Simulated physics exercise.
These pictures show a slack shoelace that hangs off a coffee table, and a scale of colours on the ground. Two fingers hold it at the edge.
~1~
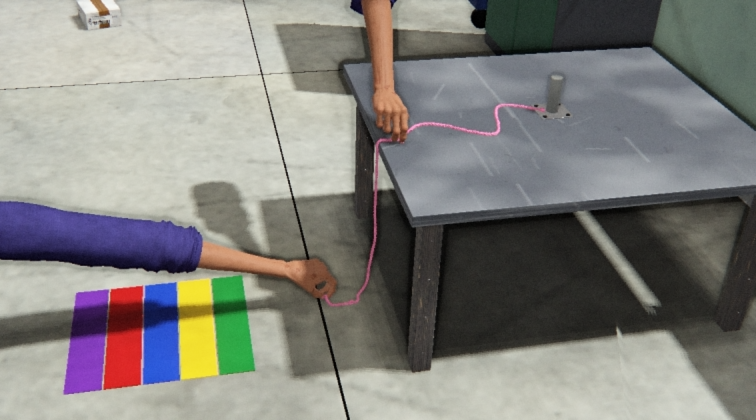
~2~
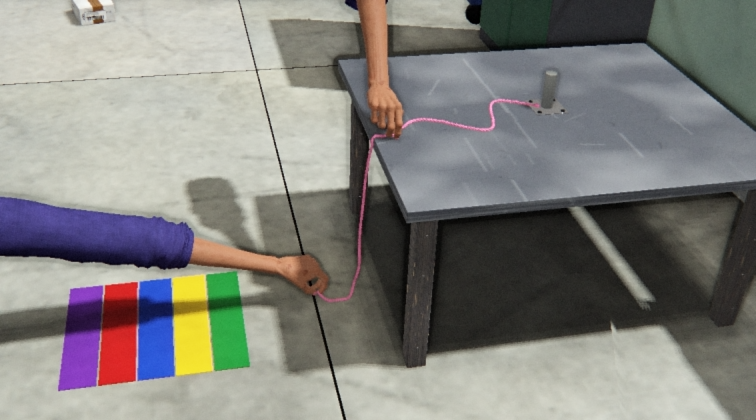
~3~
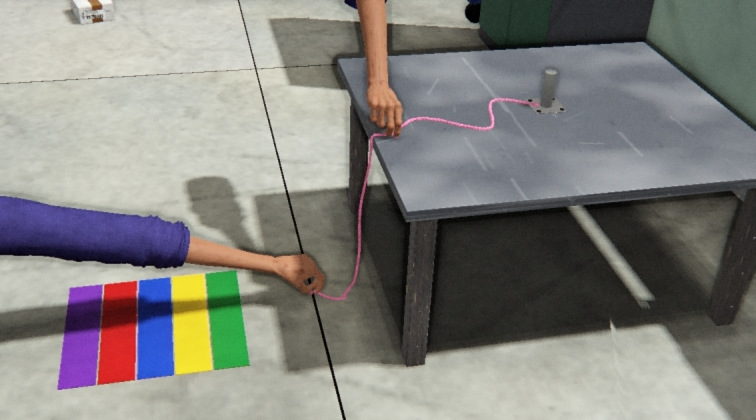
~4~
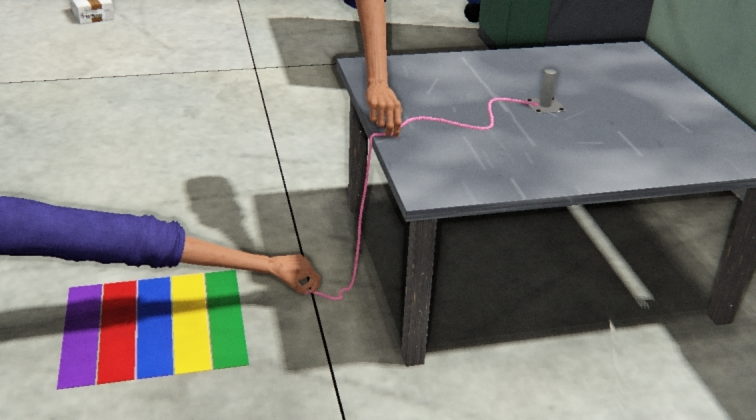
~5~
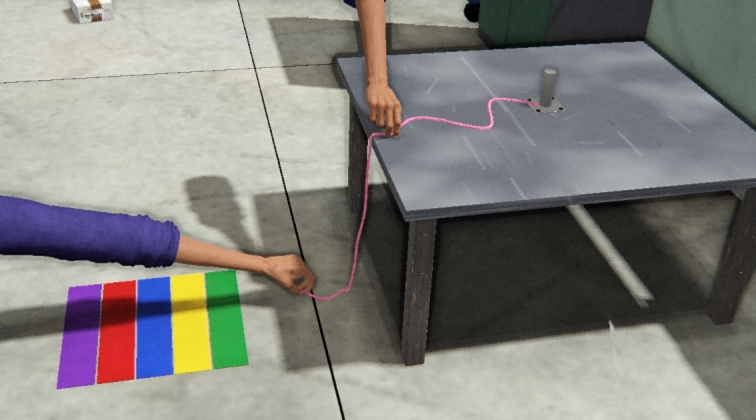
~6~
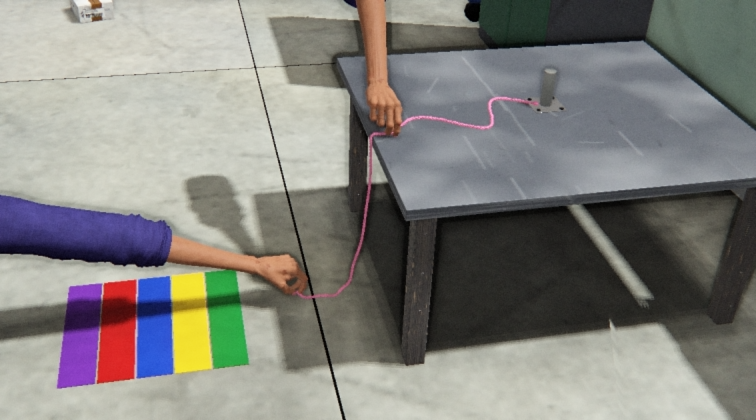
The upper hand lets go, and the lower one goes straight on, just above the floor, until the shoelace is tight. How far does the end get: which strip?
Over red.
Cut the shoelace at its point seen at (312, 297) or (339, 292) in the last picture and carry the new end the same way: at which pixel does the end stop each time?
The places are (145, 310) and (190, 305).
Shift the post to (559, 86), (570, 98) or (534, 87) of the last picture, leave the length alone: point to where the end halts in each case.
The places are (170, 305), (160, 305) and (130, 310).
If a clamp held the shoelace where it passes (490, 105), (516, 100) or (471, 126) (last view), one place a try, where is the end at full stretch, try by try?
In that order: (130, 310), (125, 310) and (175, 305).
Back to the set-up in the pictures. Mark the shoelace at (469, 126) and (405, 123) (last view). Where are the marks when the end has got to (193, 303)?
The first at (420, 122), the second at (366, 150).
Soon after, end near (193, 303); over yellow.
Then, end near (145, 308); over blue.
At full stretch, end near (116, 312); over red. The end stops over the red strip.
